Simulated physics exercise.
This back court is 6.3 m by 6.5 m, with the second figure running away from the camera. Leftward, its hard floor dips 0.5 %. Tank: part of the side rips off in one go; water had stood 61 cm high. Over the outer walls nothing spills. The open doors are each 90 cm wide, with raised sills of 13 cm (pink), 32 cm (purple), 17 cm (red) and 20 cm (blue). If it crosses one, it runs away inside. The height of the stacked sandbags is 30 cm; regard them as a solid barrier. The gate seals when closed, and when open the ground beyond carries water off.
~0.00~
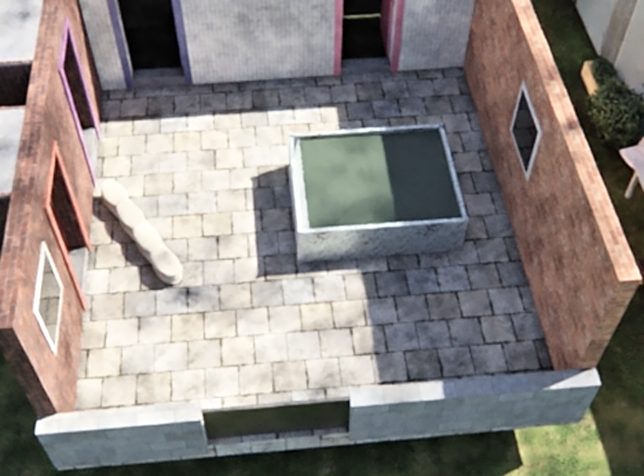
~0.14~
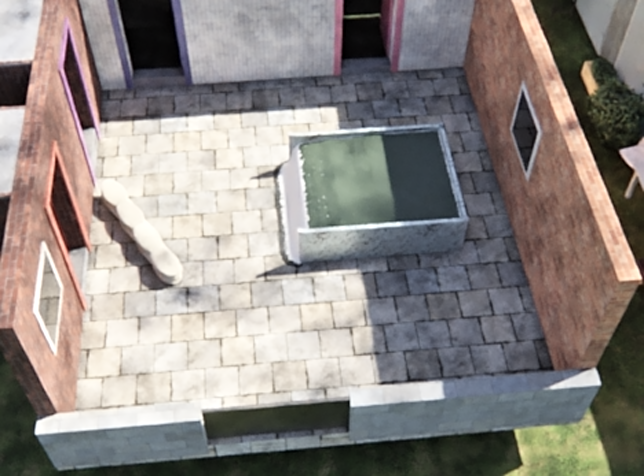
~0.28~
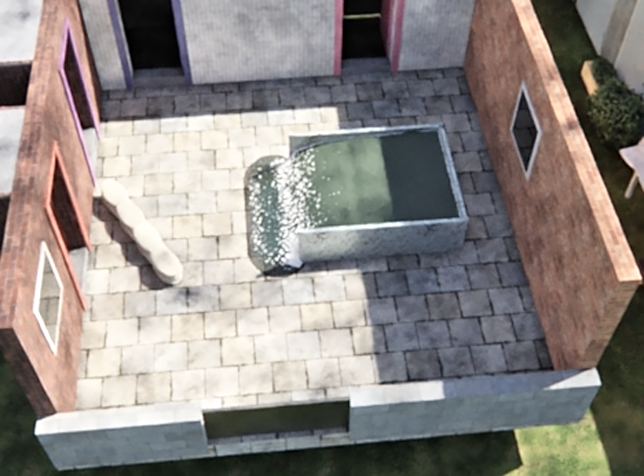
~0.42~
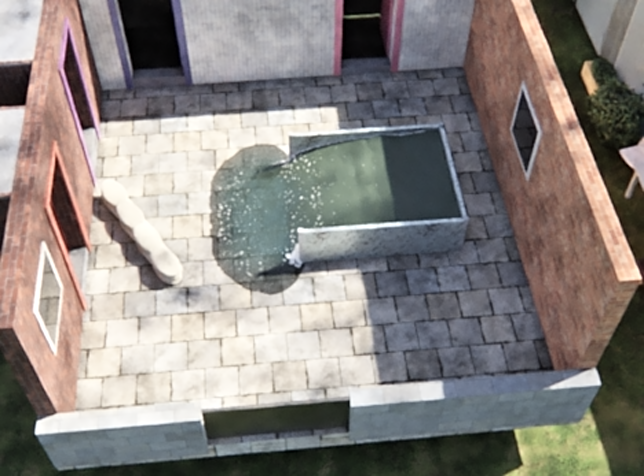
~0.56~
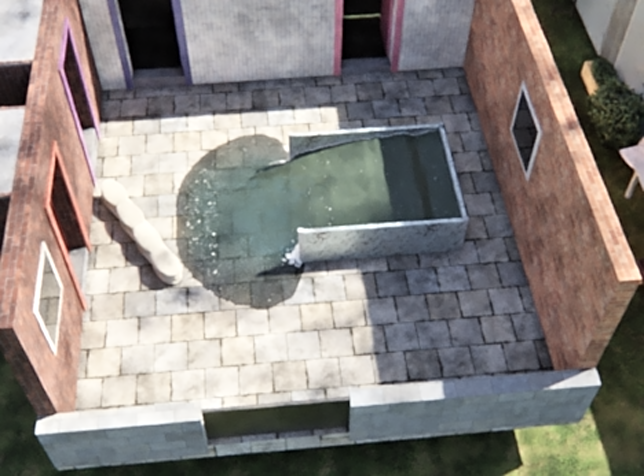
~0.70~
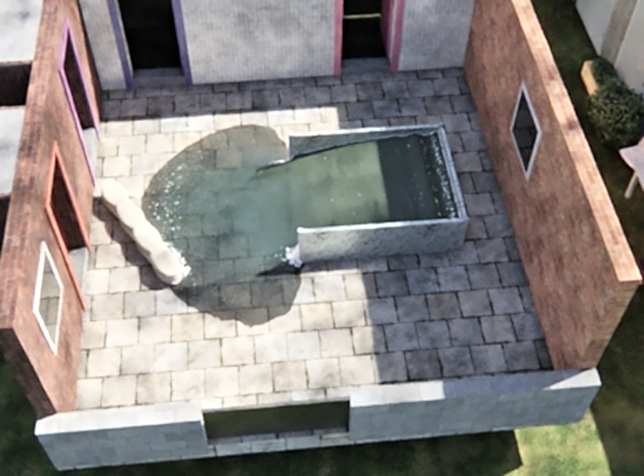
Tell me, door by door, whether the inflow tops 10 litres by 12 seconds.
In order: The pink door is going to fall short of the limit; the purple door is going to fall short of the limit; the red door is going to fall short of the limit; the blue door is going to top the limit.
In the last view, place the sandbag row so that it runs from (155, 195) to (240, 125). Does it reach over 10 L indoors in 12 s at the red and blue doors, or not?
Result: Red door beyond the limit; blue door inside the limit.
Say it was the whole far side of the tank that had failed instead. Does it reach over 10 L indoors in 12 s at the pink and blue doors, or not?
Lab note: Vs limit, pink door limit exceeded; blue door inside limit.
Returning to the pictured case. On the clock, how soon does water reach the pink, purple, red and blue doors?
Doors: Pink 3.8 s / purple 1.1 s / red 2.4 s / blue 2.0 s.
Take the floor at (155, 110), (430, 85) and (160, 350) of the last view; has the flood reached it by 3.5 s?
Soaked, untouched, soaked.
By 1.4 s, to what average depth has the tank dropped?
The mean depth is some 34 cm.
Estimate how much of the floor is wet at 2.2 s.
40 %.
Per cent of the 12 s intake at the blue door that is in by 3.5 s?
I'd say close to 50 percent.
After 1.4 s water covers 30 % of the floor and is deepest (36 cm) near (163, 243); pink door not reached, purple door 22 cm at the sill, 0 L in, red door not reached, blue door not reached.
After 2.2 s water covers 40 % of the floor and is deepest (52 cm) near (103, 92); pink door not reached, purple door 30 cm at the sill, 0 L in, red door not reached, blue door 14 cm at the sill, 0 L in.
After 3.5 s water covers 50 % of the floor and is deepest (35 cm) near (103, 92); pink door not reached, purple door 22 cm at the sill, 0 L in, red door 6 cm at the sill, 0 L in, blue door 31 cm at the sill, 32 L in.
After 7.0 s water covers 90 % of the floor and is deepest (16 cm) near (452, 69); pink door 4 cm at the sill, 0 L in, purple door 12 cm at the sill, 0 L in, red door 9 cm at the sill, 0 L in, blue door 12 cm at the sill, 67 L in.
After 12.0 s water covers 95 % of the floor and is deepest (10 cm) near (325, 392); pink door 8 cm at the sill, 0 L in, purple door 6 cm at the sill, 0 L in, red door 6 cm at the sill, 0 L in, blue door 6 cm at the sill, 67 L in.
